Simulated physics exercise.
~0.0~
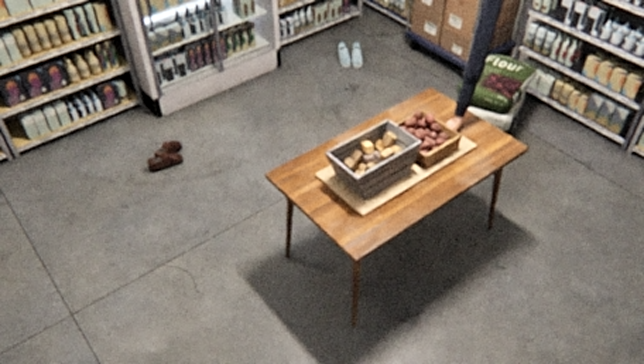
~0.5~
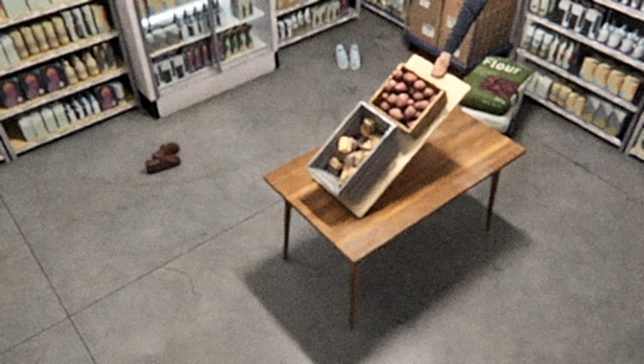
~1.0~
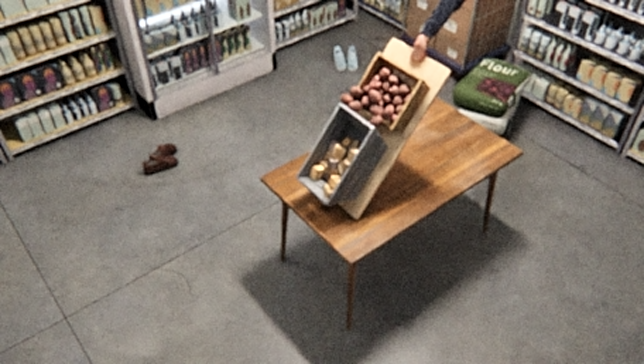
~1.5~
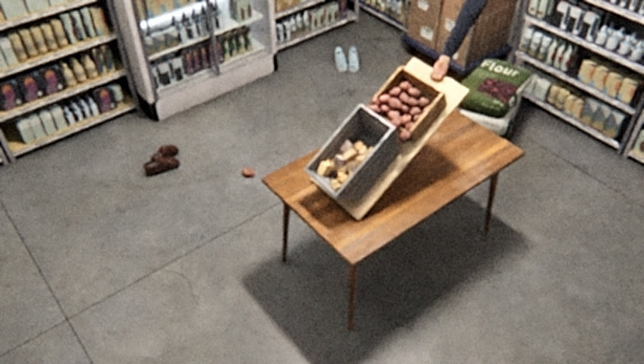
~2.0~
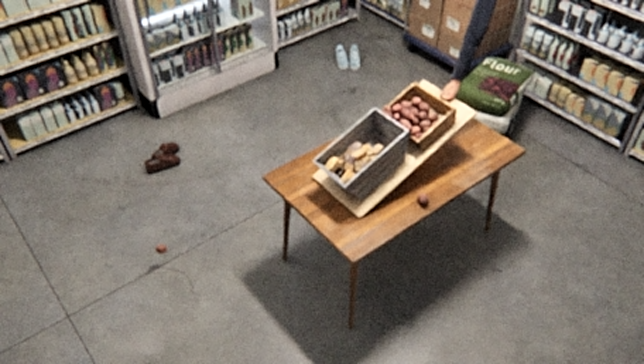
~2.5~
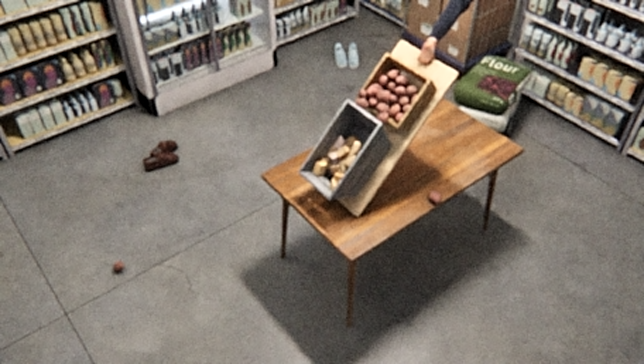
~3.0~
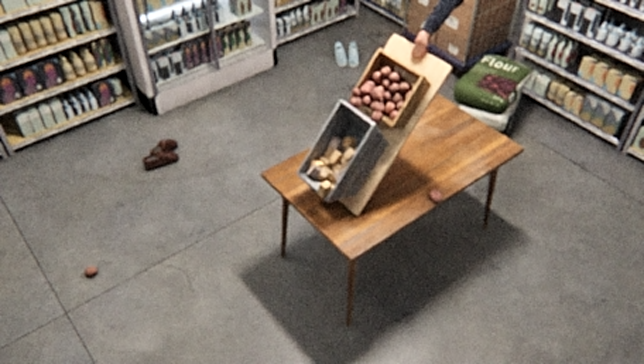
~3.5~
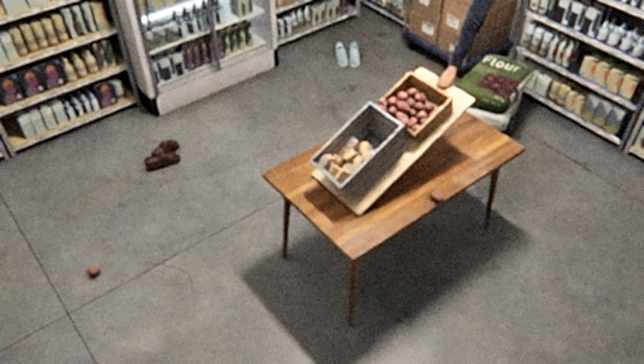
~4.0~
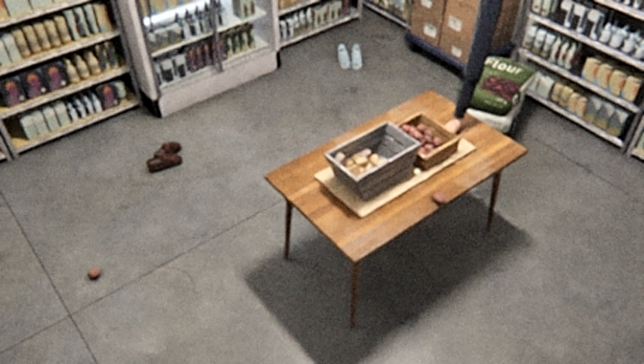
In a shop aisle lined with stocked shelves, a grey tote of wood scraps and a wooden tote of red potatoes sit on a board on a wooden table. A hand lifts the board's right end, tipping it steeply to the left. As the board is partly lowered, a potato drops to the floor at the left and rolls toward the lower left, while another comes to rest on the tabletop. The hand raises the board steeply again, then lowers it flat. The wood scraps stay in the grey tote, and most potatoes remain in theirs.
